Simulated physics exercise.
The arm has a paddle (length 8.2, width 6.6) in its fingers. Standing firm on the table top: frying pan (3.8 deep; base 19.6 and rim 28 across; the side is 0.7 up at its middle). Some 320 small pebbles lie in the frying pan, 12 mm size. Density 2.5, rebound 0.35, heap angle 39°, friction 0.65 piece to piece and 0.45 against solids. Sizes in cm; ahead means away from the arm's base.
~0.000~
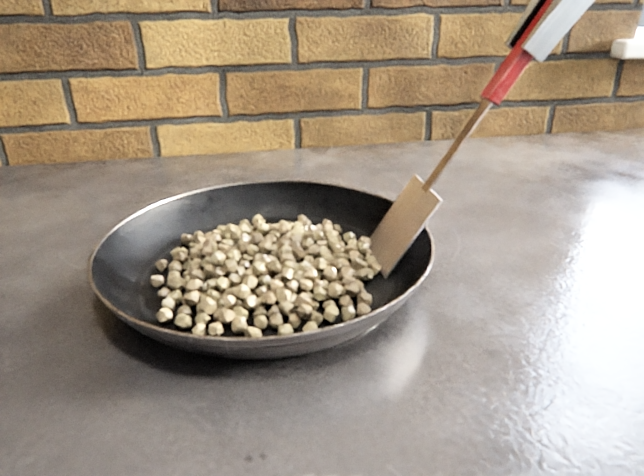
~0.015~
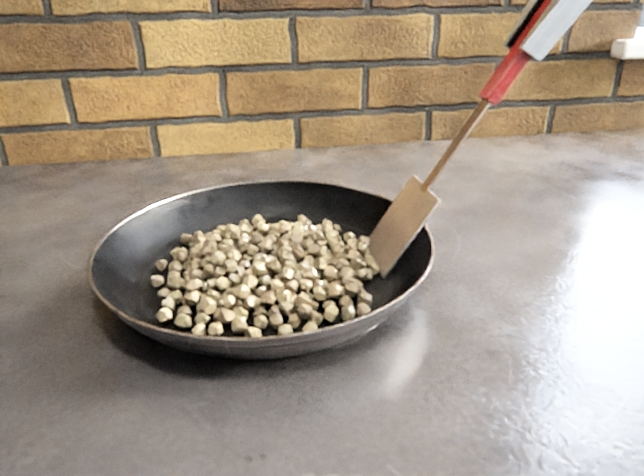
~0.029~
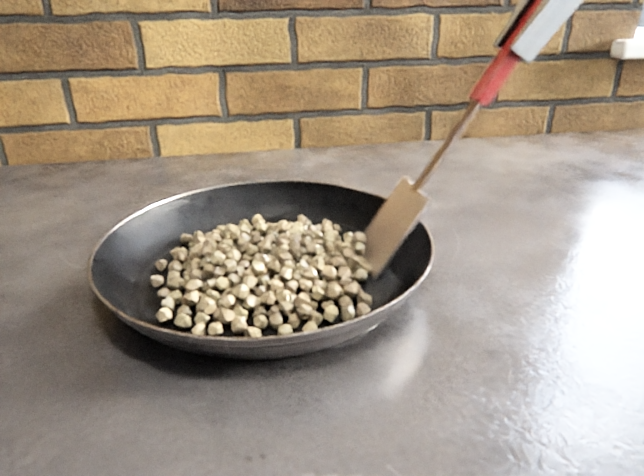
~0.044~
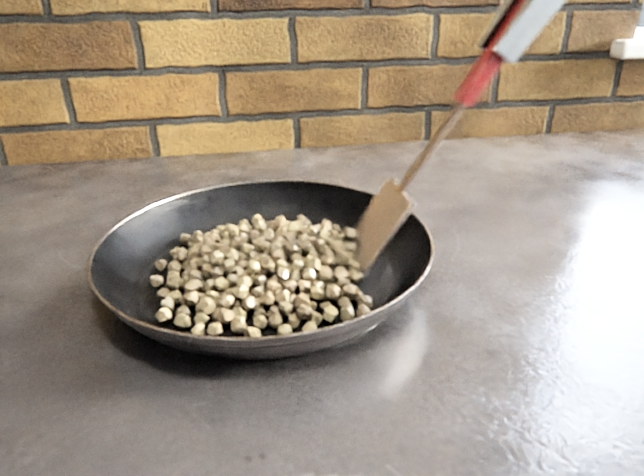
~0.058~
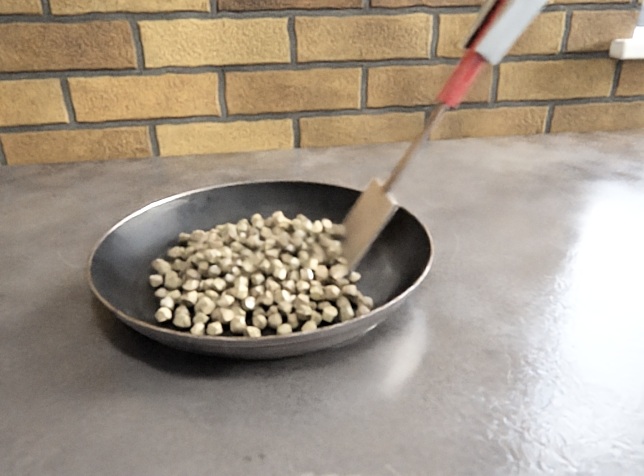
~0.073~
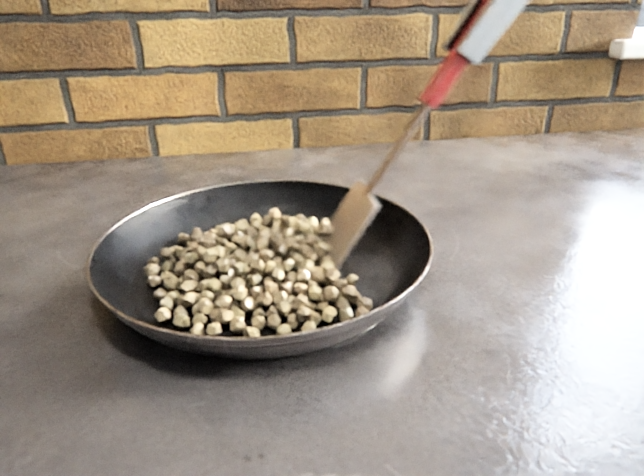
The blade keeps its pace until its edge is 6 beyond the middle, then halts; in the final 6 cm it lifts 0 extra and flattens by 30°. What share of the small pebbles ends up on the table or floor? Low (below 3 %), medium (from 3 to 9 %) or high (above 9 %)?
Answer: Low; below 3 % of the small pebbles finish on the table or floor.
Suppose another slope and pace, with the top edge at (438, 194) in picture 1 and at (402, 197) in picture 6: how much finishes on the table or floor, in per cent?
Some 0 per cent.
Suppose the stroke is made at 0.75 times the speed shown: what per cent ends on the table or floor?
Some 0 per cent.
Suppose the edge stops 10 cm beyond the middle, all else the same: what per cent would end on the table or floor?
In that case some 10 per cent.
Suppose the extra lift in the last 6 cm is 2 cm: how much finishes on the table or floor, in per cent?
Some 0 per cent.
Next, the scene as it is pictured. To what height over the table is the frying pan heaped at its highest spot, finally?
Some 4.5 cm.
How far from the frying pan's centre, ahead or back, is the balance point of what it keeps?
About 5.0 cm ahead.
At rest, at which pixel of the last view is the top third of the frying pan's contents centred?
At about (153, 260).
After 0.11 s, sloping 57°, highest piece 4 above the table; 319 in the frying pan.
After 0.14 s, sloping 45°, highest piece 5 above the table; 319 in the frying pan.
After 0.36 s, sloping 27°, highest piece 4 above the table; 319 in the frying pan.
After 1.41 s, sloping 27°, highest piece 4 above the table; 319 in the frying pan.
At rest, 319 in the frying pan. That is 0 % on the table or floor.
